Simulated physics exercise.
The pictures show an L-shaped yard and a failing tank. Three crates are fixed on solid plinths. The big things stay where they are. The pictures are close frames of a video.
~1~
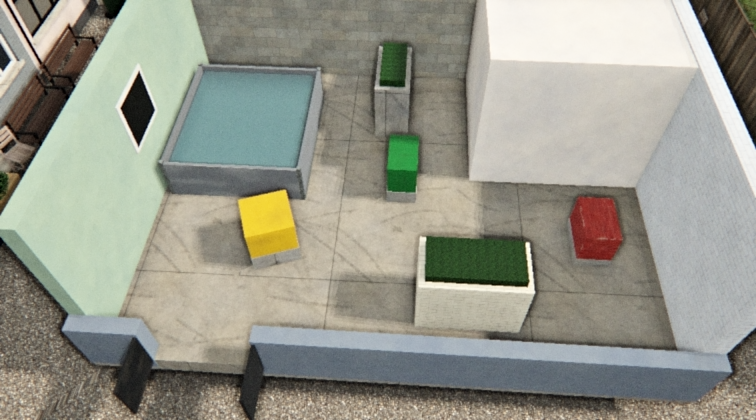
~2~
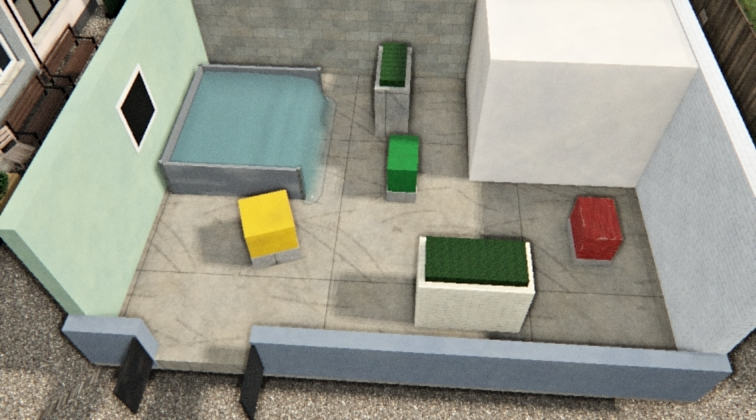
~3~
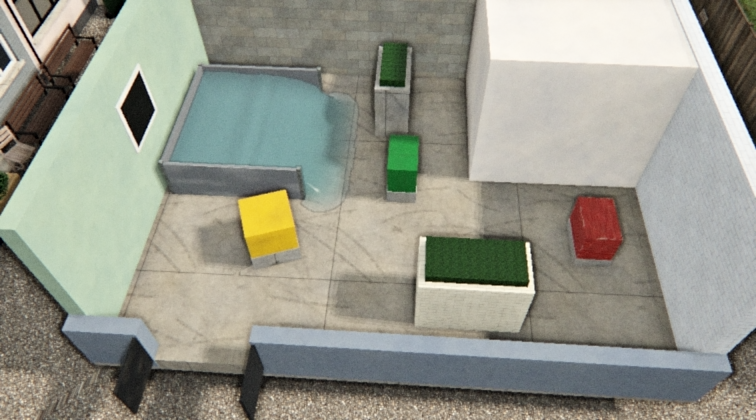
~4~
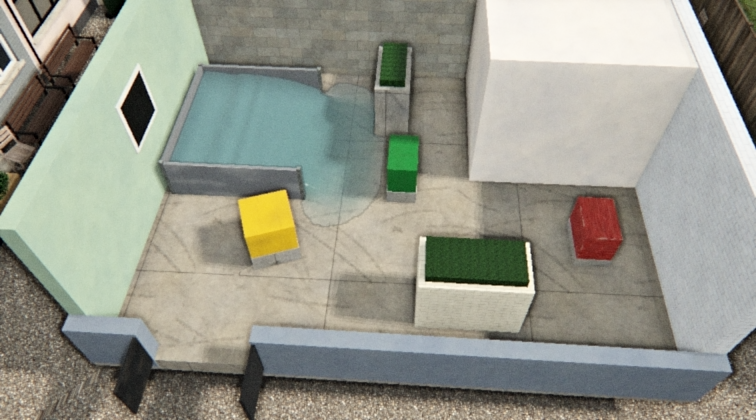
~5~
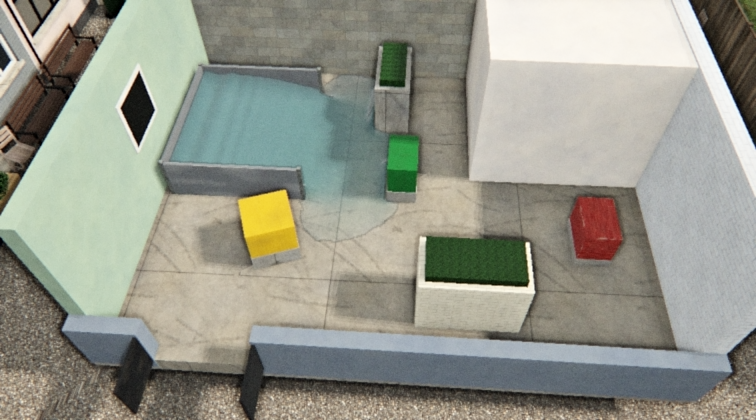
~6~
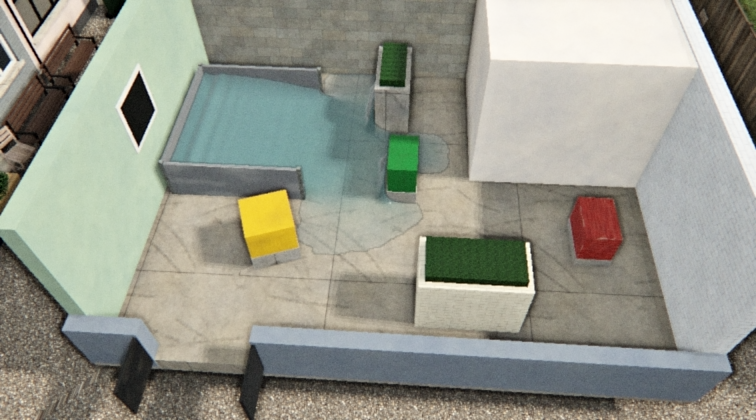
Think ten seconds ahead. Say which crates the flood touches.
In the end: The green crate is wetted; the yellow crate escapes dry; the red crate escapes dry.
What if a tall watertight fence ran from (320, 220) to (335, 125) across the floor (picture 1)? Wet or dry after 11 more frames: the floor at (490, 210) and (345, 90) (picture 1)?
In that order: Clear, flooded.
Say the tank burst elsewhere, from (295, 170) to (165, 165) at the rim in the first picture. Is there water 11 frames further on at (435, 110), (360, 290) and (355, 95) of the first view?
In that order: Free of water, wet, free of water.
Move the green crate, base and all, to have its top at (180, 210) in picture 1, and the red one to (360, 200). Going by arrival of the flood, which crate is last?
It is the crate marked green.
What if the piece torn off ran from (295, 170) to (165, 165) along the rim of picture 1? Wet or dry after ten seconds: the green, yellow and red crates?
Then: Green is safe, yellow ends up wet, red stays dry.
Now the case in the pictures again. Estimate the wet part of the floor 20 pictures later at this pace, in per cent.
Near 75 in a hundred.
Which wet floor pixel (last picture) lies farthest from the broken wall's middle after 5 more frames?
Close to (504, 256).
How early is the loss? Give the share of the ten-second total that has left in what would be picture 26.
About 0 per cent.
A moment on, water covers 30 % of the floor; the green crate water round its plinth, the yellow crate water round its plinth, the red crate not reached.
Next, water covers 50 % of the floor; the green crate water round its plinth, the yellow crate water round its plinth, the red crate water round its plinth.
Then, water covers 75 % of the floor; the green crate water round its plinth, the yellow crate water round its plinth, the red crate water round its plinth.
Later, water covers 95 % of the floor; the green crate water round its plinth, the yellow crate water round its plinth, the red crate water round its plinth.
In the end, water covers 100 % of the floor; the green crate was topped, the yellow crate stayed above the water, the red crate stayed above the water.
